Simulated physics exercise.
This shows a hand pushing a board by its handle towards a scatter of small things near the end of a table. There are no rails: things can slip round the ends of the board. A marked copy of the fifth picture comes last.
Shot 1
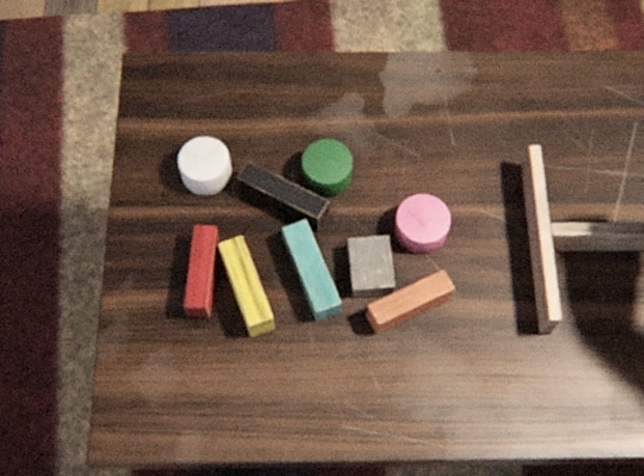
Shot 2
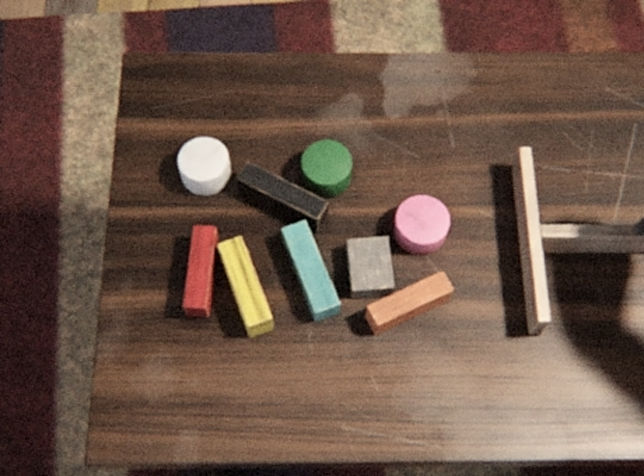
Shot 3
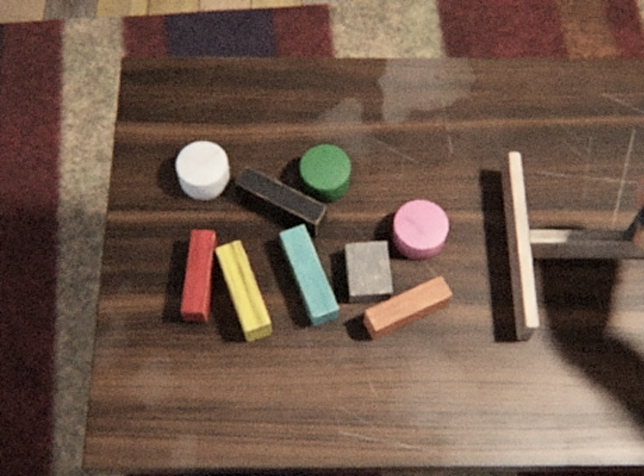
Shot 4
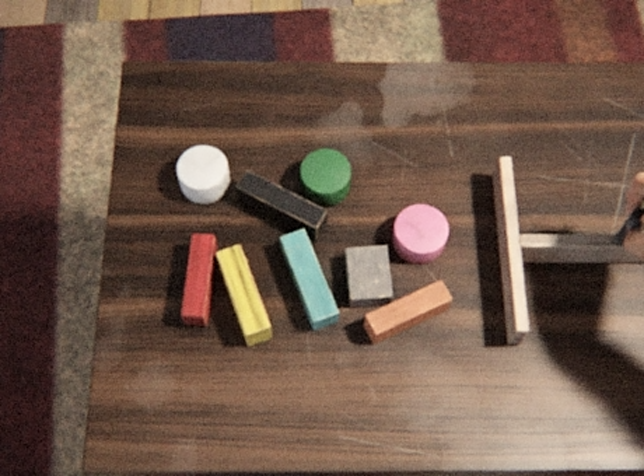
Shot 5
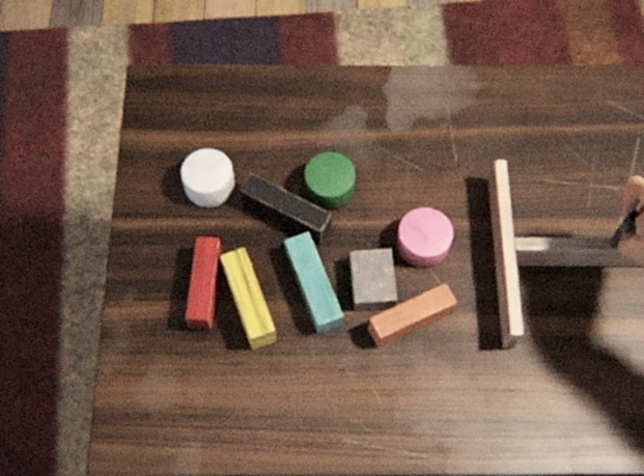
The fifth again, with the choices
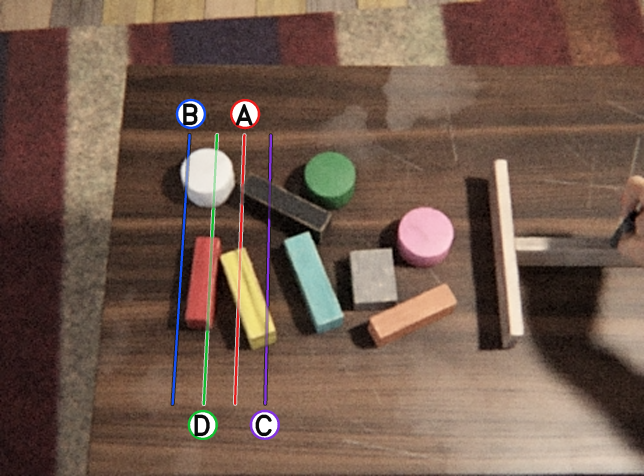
A pale upright board on a handle stands at the right of a dark, scratched wooden table, seen from above, with a patterned rug around it. To its left lie white, green and pink round pieces, a black stick, red, yellow, turquoise and orange bars, and a grey block. A partly seen hand pushes the board slowly left, while the pieces stay put and the camera drifts slightly.
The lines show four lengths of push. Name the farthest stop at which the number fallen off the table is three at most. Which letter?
Up to line B.
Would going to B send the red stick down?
Yes.
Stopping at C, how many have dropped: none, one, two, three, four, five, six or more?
The count is none.
On the copy, A at (240, 261); B at (182, 261); C at (268, 261); D at (211, 261).
On B. First, board (391, 243); orange bar (351, 334); turquoise bar (301, 288).
Then, board (275, 243); white tin (135, 145); red stick (144, 308).
Finally, board (182, 243); red stick over the edge; white tin over the edge; two fallen.
By contrast, A is within the limit but short; C is within the limit but short; D is within the limit but short.
